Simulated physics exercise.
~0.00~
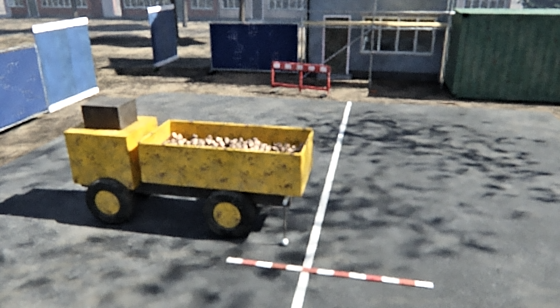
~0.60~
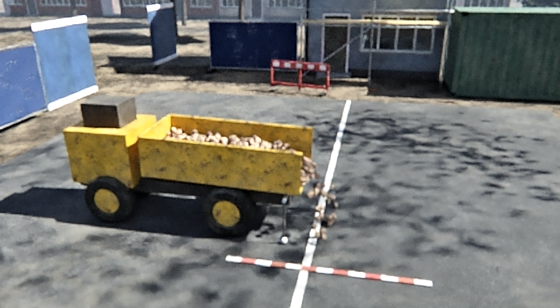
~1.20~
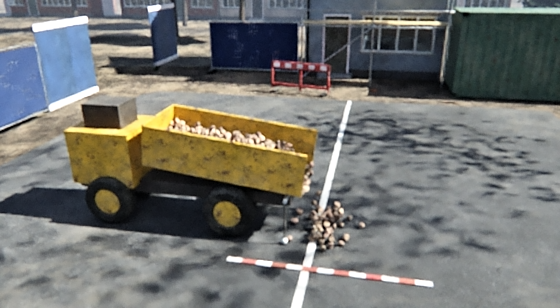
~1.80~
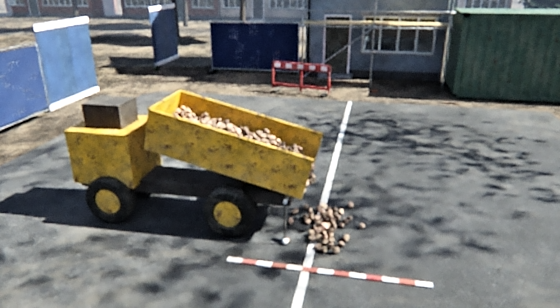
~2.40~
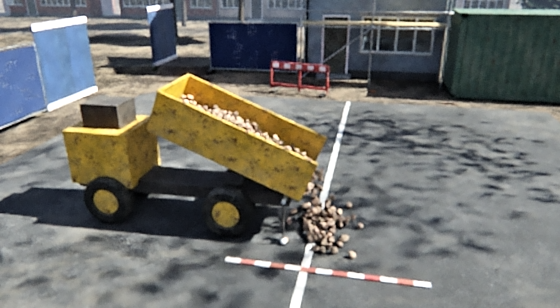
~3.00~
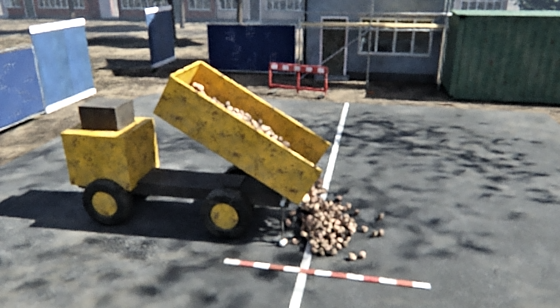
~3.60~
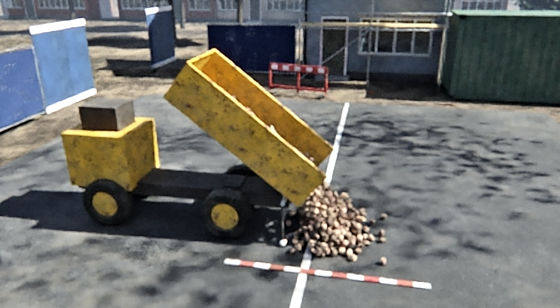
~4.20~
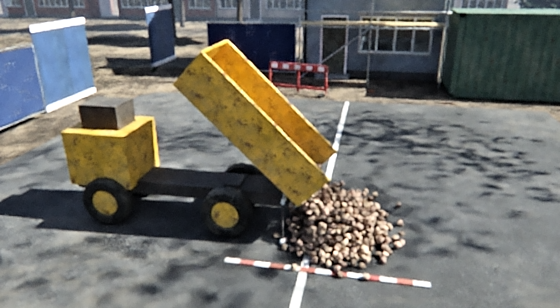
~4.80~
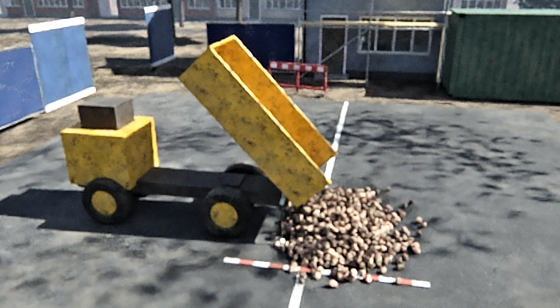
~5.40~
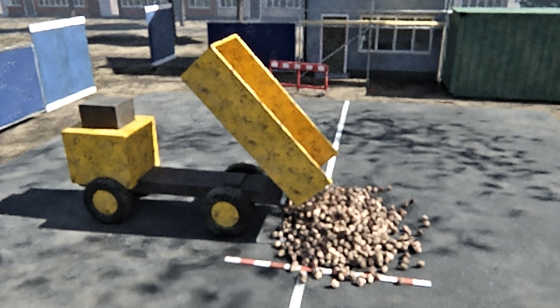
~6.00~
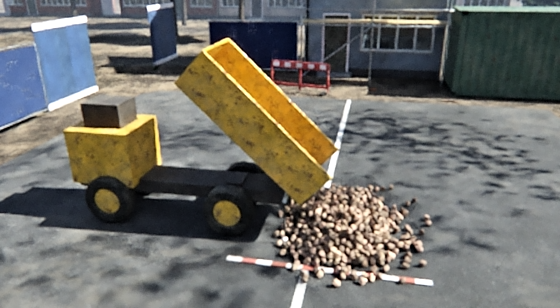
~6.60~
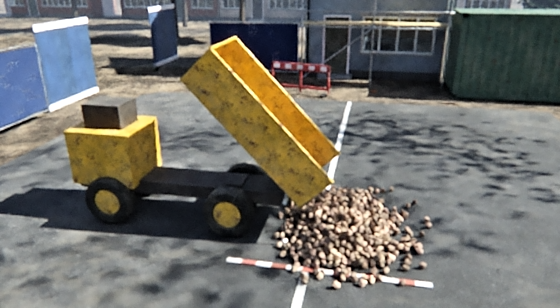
A yellow tipper truck raises its body and empties brown stones into a heap across a painted line.
